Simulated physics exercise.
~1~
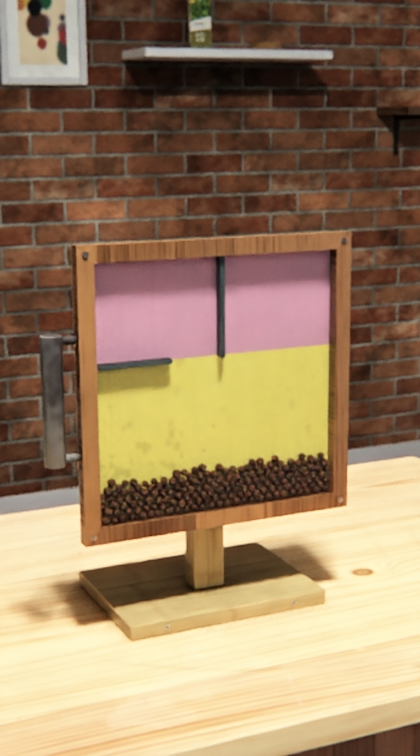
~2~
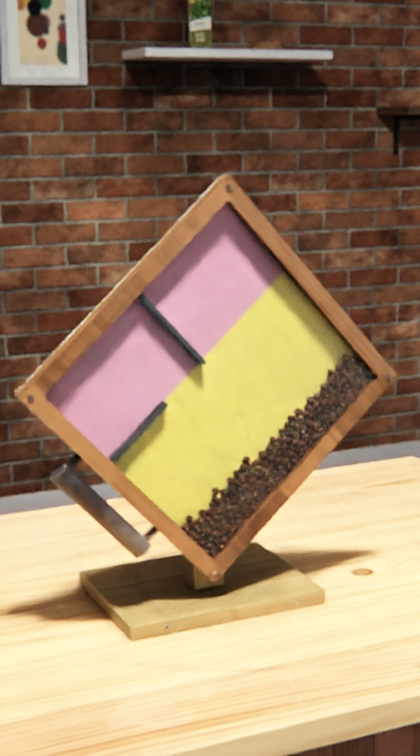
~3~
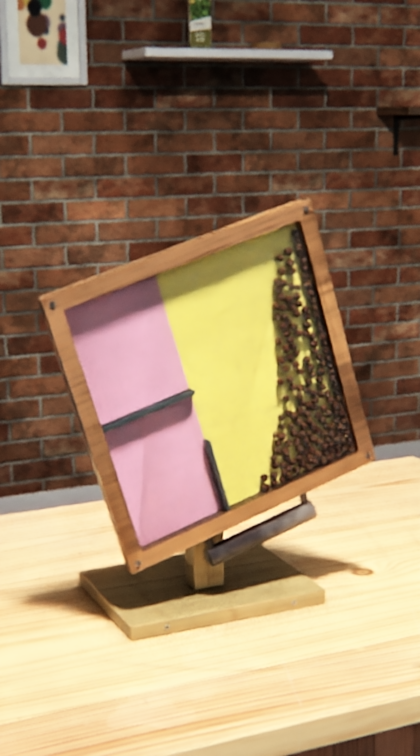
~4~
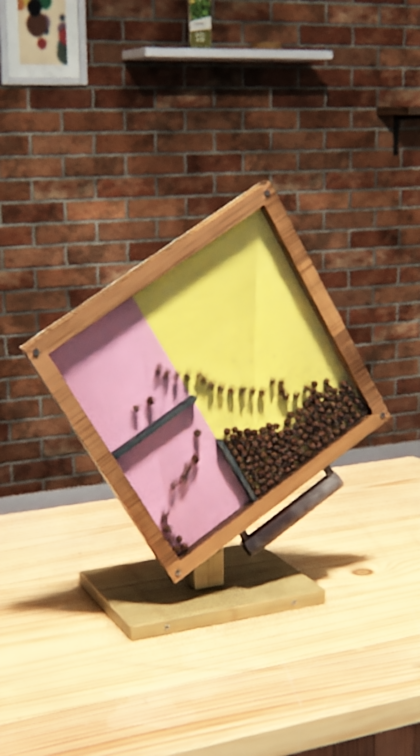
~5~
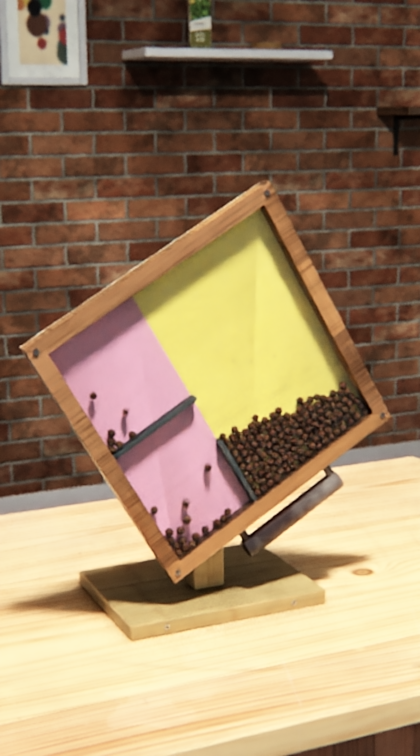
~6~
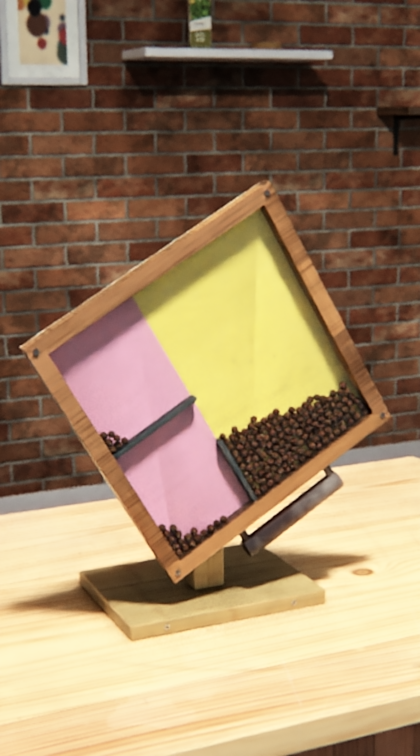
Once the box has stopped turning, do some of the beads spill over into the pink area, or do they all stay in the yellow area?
Some of the beads spill over and come to rest in the pink area. Most of them stay piled in the yellow area.
